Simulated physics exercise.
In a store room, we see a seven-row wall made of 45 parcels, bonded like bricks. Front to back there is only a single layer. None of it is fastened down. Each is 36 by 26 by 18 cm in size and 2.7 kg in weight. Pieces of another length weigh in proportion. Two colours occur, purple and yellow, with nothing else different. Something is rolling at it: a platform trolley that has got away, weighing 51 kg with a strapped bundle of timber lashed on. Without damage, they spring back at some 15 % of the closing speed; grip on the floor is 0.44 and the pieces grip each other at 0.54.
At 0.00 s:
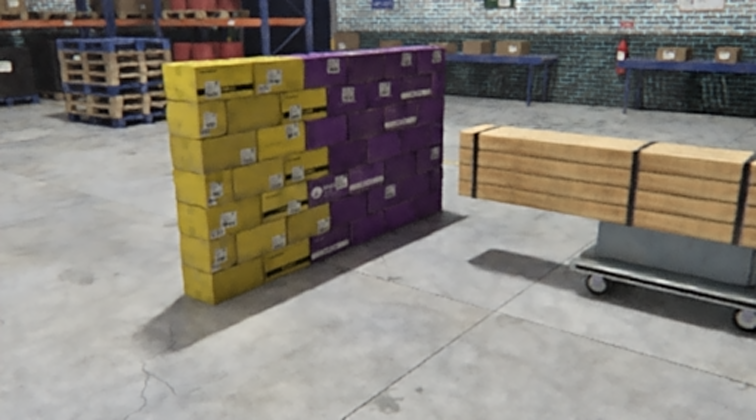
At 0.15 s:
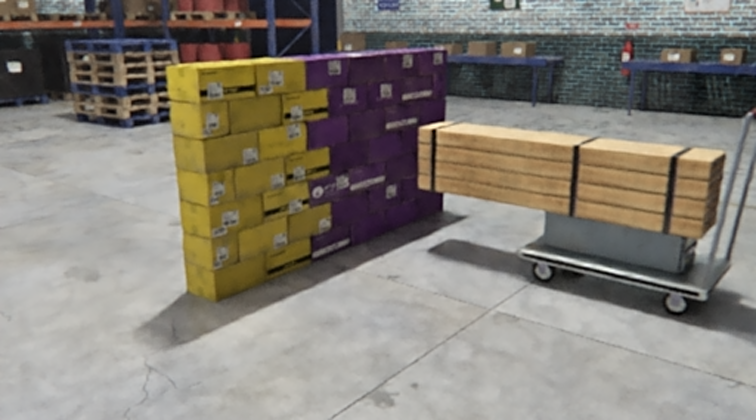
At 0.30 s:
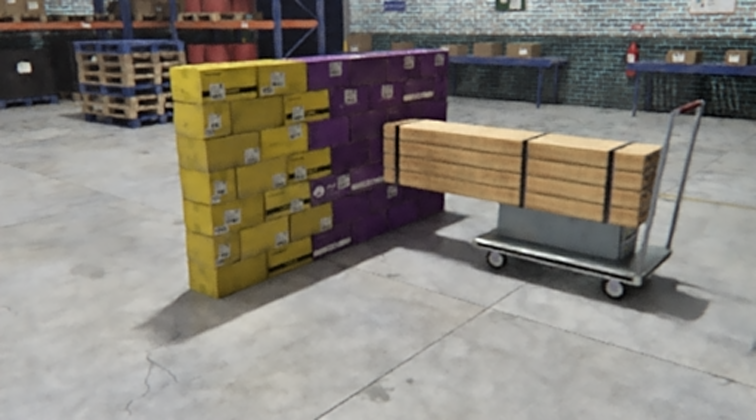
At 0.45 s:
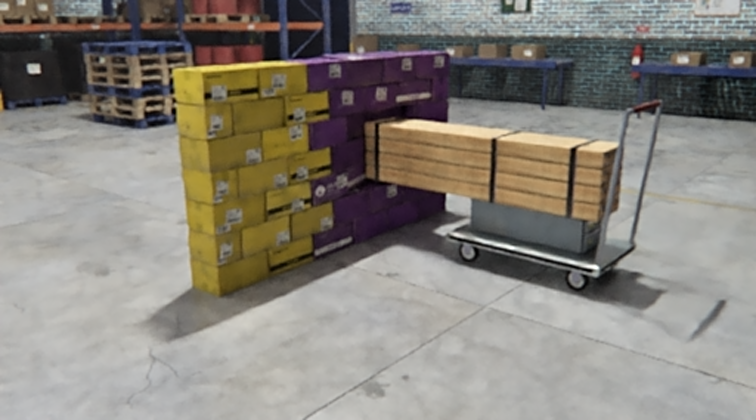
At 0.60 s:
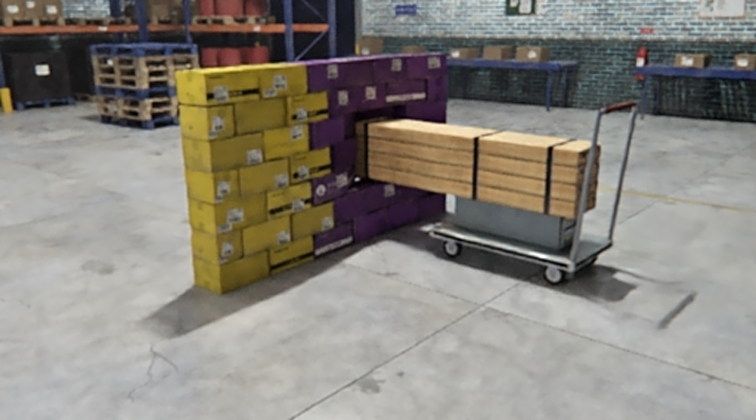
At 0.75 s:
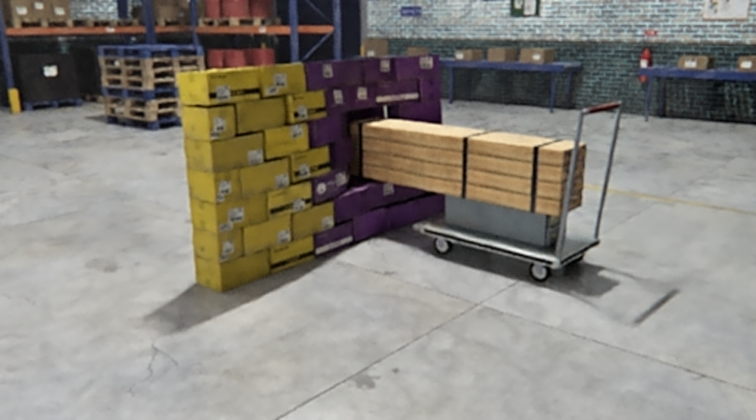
A platform trolley loaded with strapped wooden planks rolled in from the right toward a wall of yellow and purple boxes, then the planks pushed into the purple side, shoving boxes back and tilting some.
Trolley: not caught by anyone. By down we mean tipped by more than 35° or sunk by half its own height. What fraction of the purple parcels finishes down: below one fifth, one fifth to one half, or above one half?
Above one half.
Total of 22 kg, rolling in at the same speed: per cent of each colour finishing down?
In that case purple comes to 0 and yellow to 0 percent.
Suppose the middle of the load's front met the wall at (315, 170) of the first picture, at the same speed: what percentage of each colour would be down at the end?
That would leave purple at 30 % and yellow at 70 %.
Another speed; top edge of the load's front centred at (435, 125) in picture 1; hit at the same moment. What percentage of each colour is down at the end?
Result - purple: 0%; yellow: 0%.
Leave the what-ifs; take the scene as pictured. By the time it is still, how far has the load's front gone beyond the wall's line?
Distance: Approx. 40 cm.
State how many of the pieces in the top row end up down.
5.
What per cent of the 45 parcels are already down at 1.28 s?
45 per cent by then.
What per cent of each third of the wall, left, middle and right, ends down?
Left third 10 per cent, middle 60 per cent, right 70 per cent.
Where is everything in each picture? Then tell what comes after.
In the first picture (each place is the centre of the face we see best; the camera moves round a little), load (467, 152) 61 cm short of the wall; top purple parcel (401, 64); top yellow parcel (226, 82); all as stacked.
Load (426, 147) 32 cm short of the wall; top purple parcel (403, 65), in the second picture.
Load (390, 142) 28 mm short of the wall; top purple parcel (404, 67), in the third picture.
Load (370, 140) 16 cm into the wall's line; top purple parcel (402, 68) tilted 3°; steepest lean 6°, the parcel at (381, 97); 19 have shifted, in the fourth picture.
Load (360, 139) 28 cm into the wall's line; top purple parcel (391, 69) moved 13 cm; 24 have shifted, in the fifth picture.
Load (355, 139) 35 cm into the wall's line; top purple parcel (380, 70) tilted 6°; top yellow parcel (234, 86) tilted 4°; 1 of the 28 purple parcels down, 30 disturbed in all, in the sixth picture.
By 0.96 s, load 40 cm past the wall's line, still rolling; 1 of the 28 purple parcels down (1 of 45 in all colours); top purple parcel tilted 13°; top yellow parcel tilted 6°.
By 1.28 s, load 41 cm past the wall's line, still rolling; 19 of the 28 purple parcels down (21 of 45 in all colours); top purple parcel tilted 37°, 19 cm lower.
By 1.54 s, load 39 cm past the wall's line, still rolling; 19 of the 28 purple parcels down (21 of 45 in all colours); top purple parcel tilted 72°, 59 cm lower.
By 1.86 s, load 39 cm past the wall's line, stopped; 19 of the 28 purple parcels down (21 of 45 in all colours); top purple parcel upside down.
When it is over (3.1 s), load 39 cm past the wall's line, stopped; 19 of the 28 purple parcels down (21 of 45 in all colours); top purple parcel upside down; top yellow parcel unmoved. That is 68 per cent. In pixels of the last frame, middles, top purple parcel near (243, 171), top yellow parcel near (220, 88).
